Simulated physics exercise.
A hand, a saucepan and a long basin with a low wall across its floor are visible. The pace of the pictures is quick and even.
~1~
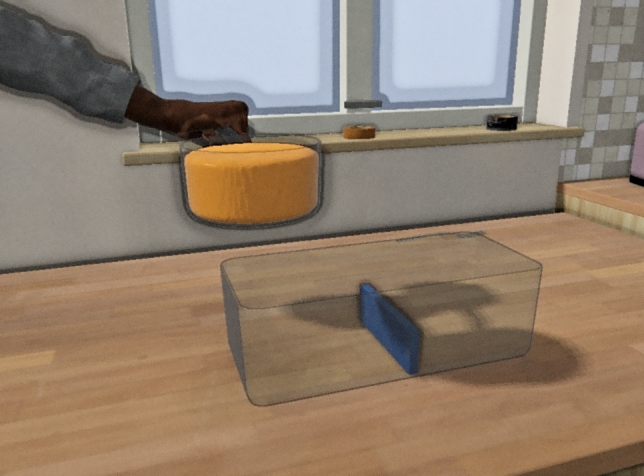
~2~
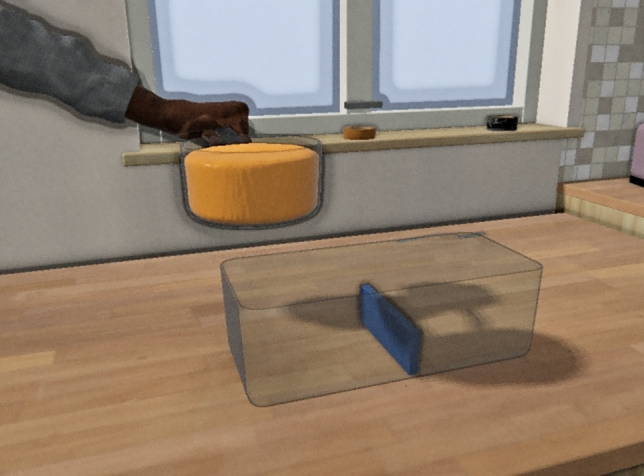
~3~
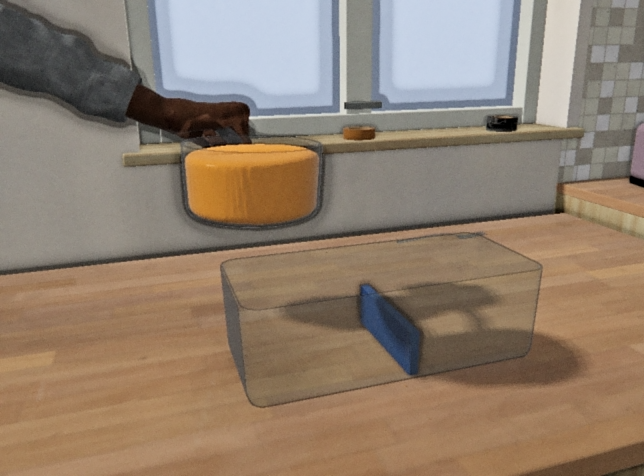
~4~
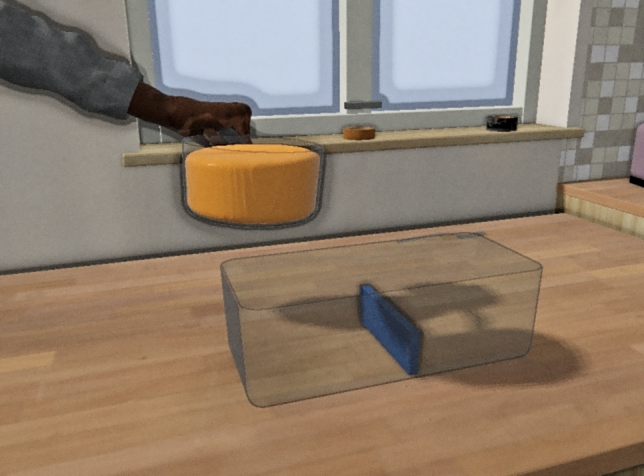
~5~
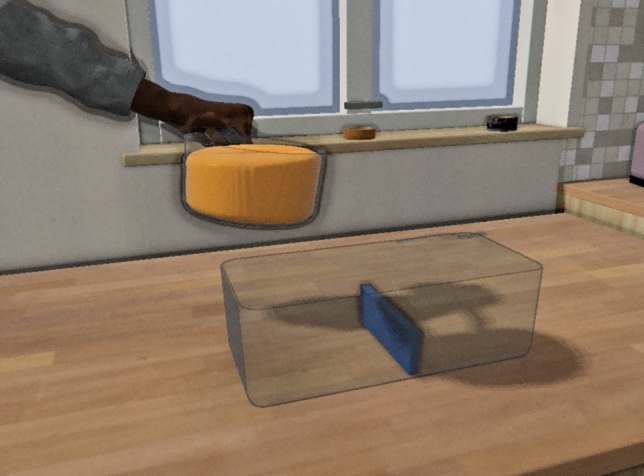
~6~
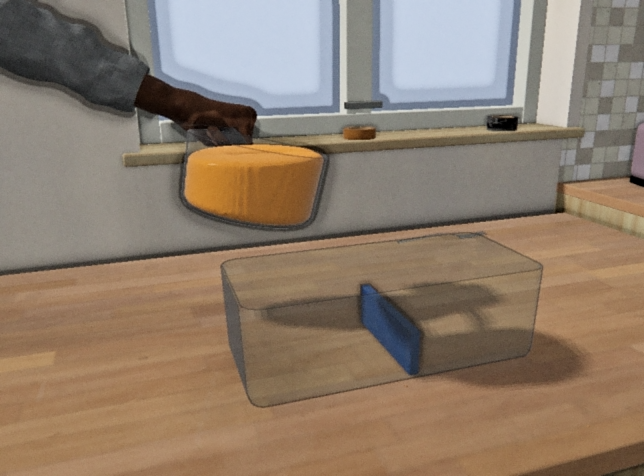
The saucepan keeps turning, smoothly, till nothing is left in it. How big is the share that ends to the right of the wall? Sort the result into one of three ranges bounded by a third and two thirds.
It falls in the bottom range, below a third.
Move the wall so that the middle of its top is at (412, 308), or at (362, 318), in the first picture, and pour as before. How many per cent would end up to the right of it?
With the first placement it is 5 %, with the second 60 %.
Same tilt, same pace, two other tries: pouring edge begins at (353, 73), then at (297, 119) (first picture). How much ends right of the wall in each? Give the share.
Roughly 75 percent on the first try and 5 percent on the second.
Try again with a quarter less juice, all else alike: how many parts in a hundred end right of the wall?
That works out to some 0 %.
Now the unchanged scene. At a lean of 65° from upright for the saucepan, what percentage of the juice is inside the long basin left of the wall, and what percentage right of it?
On the left 15 per cent, on the right 5 per cent.
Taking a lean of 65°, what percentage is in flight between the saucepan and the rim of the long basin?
It comes to 30 per cent or so.
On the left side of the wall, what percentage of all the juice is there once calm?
About 80 percent.
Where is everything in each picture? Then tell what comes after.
In the first frame, tilt 0°; pouring edge (317, 141); surface from (184, 157) to (314, 150); the long basin's rim runs from (229, 285) to (507, 249); the wall's top is at (387, 307).
In the second frame, tilt 1°; pouring edge (317, 142); surface from (185, 157) to (314, 150).
In the third frame, tilt 2°; pouring edge (318, 144); surface from (185, 157) to (314, 150).
In the fourth frame, tilt 5°; pouring edge (319, 147); surface from (186, 157) to (315, 151).
In the fifth frame, tilt 8°; pouring edge (320, 151); surface from (187, 157) to (317, 151).
In the sixth frame, tilt 13°; pouring edge (322, 156); surface from (187, 158) to (319, 152).
A moment on, the tilt is 65° and 54 per cent is still to pour, 15 is left of the wall and 3 right of it.
Next, the tilt is 96° and 11 per cent is still to pour, 65 is left of the wall and 17 right of it.
Then the tilt is 102° and 1 per cent is still to pour, 80 is left of the wall and 17 right of it.
Later the tilt is 102° and 0 per cent is still to pour, 82 is left of the wall and 17 right of it.
At rest 82 per cent lies left of the wall, 17 right of it and 1 outside.
